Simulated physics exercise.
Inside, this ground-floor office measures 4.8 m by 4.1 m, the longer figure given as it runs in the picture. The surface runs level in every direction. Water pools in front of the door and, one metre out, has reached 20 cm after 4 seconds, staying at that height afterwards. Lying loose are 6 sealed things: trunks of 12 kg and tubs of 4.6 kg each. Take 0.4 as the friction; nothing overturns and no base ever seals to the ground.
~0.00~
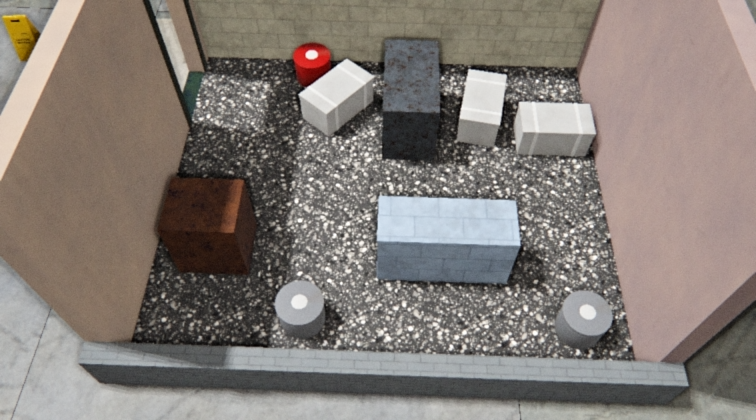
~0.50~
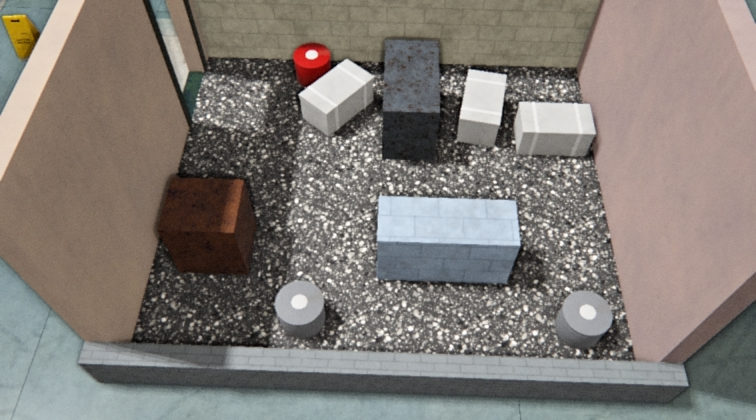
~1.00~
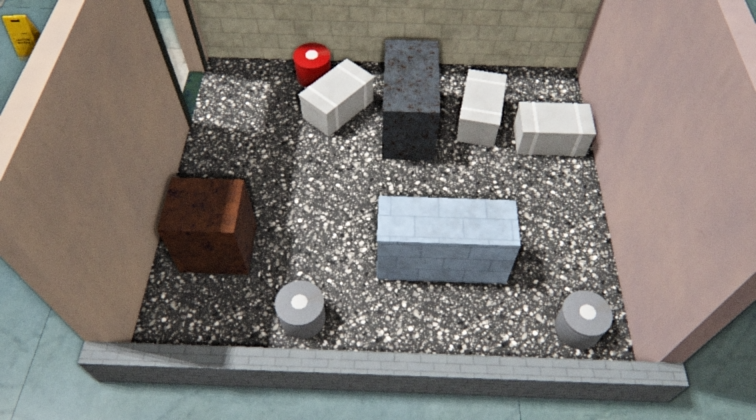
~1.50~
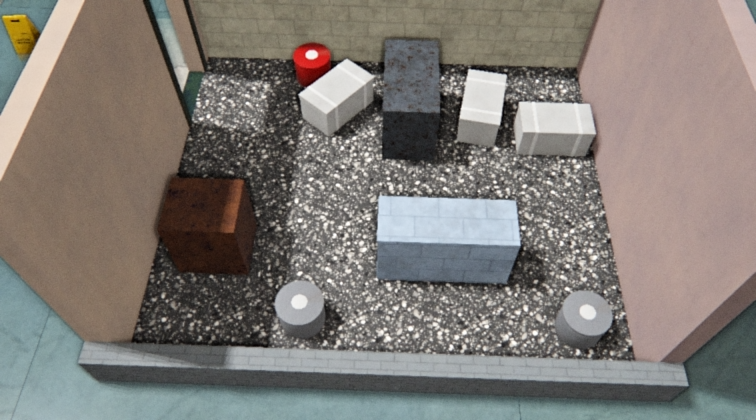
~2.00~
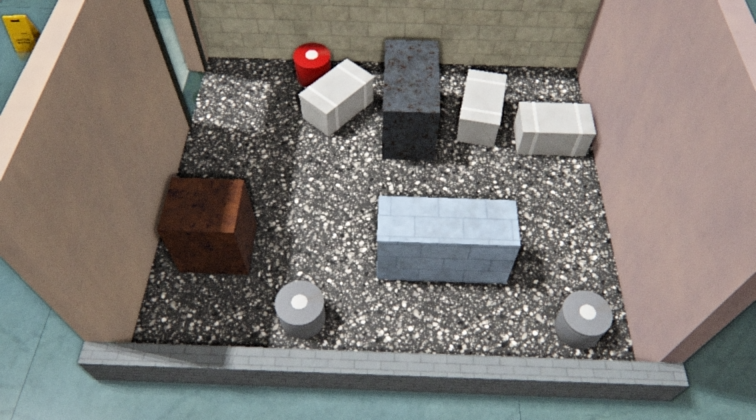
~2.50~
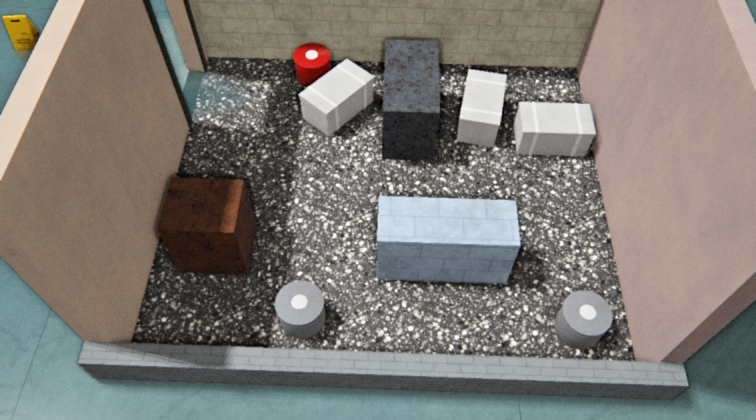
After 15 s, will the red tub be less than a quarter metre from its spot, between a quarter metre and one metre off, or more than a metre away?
The red tub will be more than a metre away.
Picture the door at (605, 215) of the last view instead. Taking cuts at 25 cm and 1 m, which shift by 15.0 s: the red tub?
You'd see the red tub edge over a bit.
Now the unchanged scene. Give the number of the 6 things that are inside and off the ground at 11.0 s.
The number is 6.
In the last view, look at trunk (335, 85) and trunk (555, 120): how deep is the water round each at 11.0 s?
First roughly 6 cm, second roughly 4 cm.
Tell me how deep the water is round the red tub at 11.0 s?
About 4 cm.
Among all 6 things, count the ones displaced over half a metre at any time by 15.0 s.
Count: 6.
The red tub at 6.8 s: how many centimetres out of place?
About 300 cm.
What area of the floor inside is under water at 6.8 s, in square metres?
Some 10.5 m2.
After 3.5 s the red tub is near (313, 55), 0.0 m from its start, aground; 0 afloat.
After 6.8 s the red tub is near (571, 70), 3.1 m from its start, afloat; 1 afloat.
After 11.0 s the red tub is near (539, 142), 2.9 m from its start, afloat; 6 afloat.
After 15.0 s the red tub is near (616, 294), 4.4 m from its start, afloat; 6 afloat.
